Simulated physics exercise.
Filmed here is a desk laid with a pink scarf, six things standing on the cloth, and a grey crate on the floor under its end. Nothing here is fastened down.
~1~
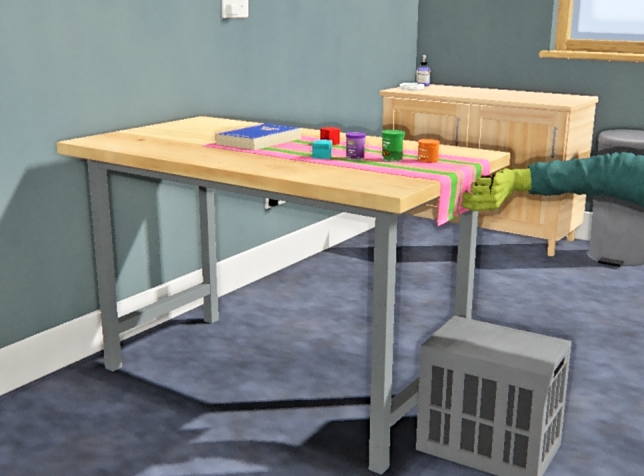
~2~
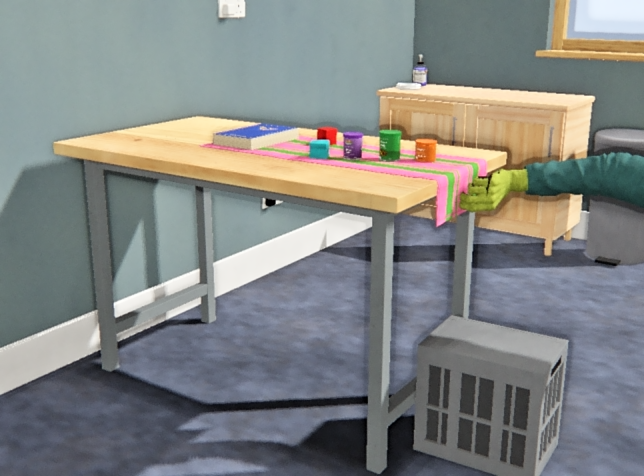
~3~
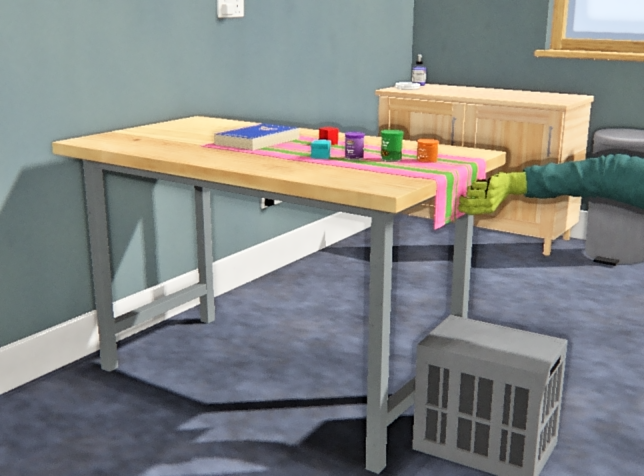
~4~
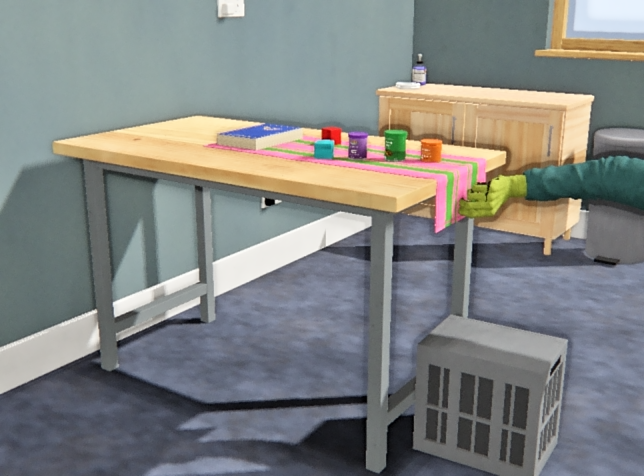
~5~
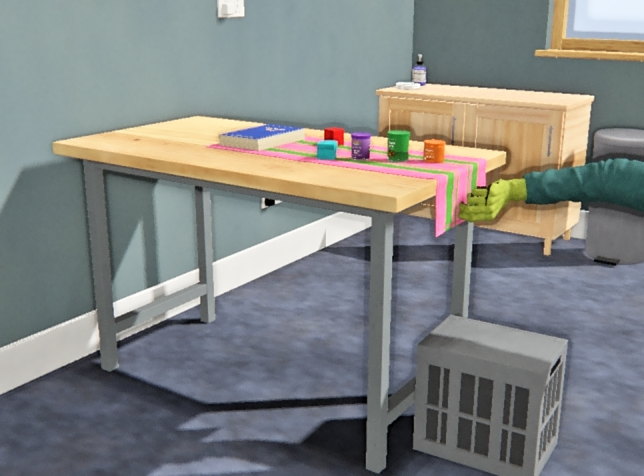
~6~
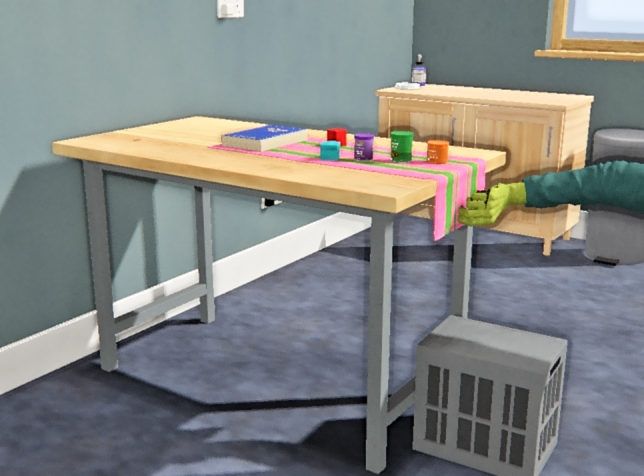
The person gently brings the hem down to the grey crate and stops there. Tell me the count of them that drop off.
This will send three of them over the edge.
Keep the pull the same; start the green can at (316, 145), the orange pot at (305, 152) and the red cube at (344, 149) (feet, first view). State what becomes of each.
So, the green can makes it through, the orange pot makes it through, the red cube makes it through.
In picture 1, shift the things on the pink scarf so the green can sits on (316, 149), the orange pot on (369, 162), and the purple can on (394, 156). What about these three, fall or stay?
Here's how it goes: The green can makes it through, the orange pot ends up down, and the purple can ends up down.
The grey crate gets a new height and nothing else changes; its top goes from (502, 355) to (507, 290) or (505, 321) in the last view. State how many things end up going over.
Then 1 and 2.
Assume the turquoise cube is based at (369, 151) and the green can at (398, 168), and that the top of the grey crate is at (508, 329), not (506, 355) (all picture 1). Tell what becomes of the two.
As for the turquoise cube, it stays in place; as for the green can, it leaves the top.
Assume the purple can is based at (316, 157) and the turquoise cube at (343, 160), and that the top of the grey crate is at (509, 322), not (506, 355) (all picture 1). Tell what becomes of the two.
The purple can stays aboard, and the turquoise cube stays aboard.
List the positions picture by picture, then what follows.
The first frame shows hem (438, 225); orange pot (429, 141); green can (393, 132); purple can (356, 134); turquoise cube (322, 142); red cube (330, 129); top of the crate (506, 356).
The second frame shows hem (436, 226); orange pot (426, 141).
The third frame shows hem (434, 229); green can (392, 132).
The fourth frame shows hem (435, 232); purple can (358, 134); top of the crate (503, 354).
The fifth frame shows hem (435, 236); turquoise cube (327, 142).
The sixth frame shows hem (434, 240); orange pot (438, 142); green can (402, 133); purple can (364, 135); turquoise cube (330, 143); red cube (337, 130).
Soon after, hem near (459, 259); all still up.
After that, hem near (458, 306); orange pot and green can gone.
And then, hem on the crate; orange pot, green can and purple can gone.
In the end, hem on the crate; orange pot, green can and purple can gone. The desk loses three.
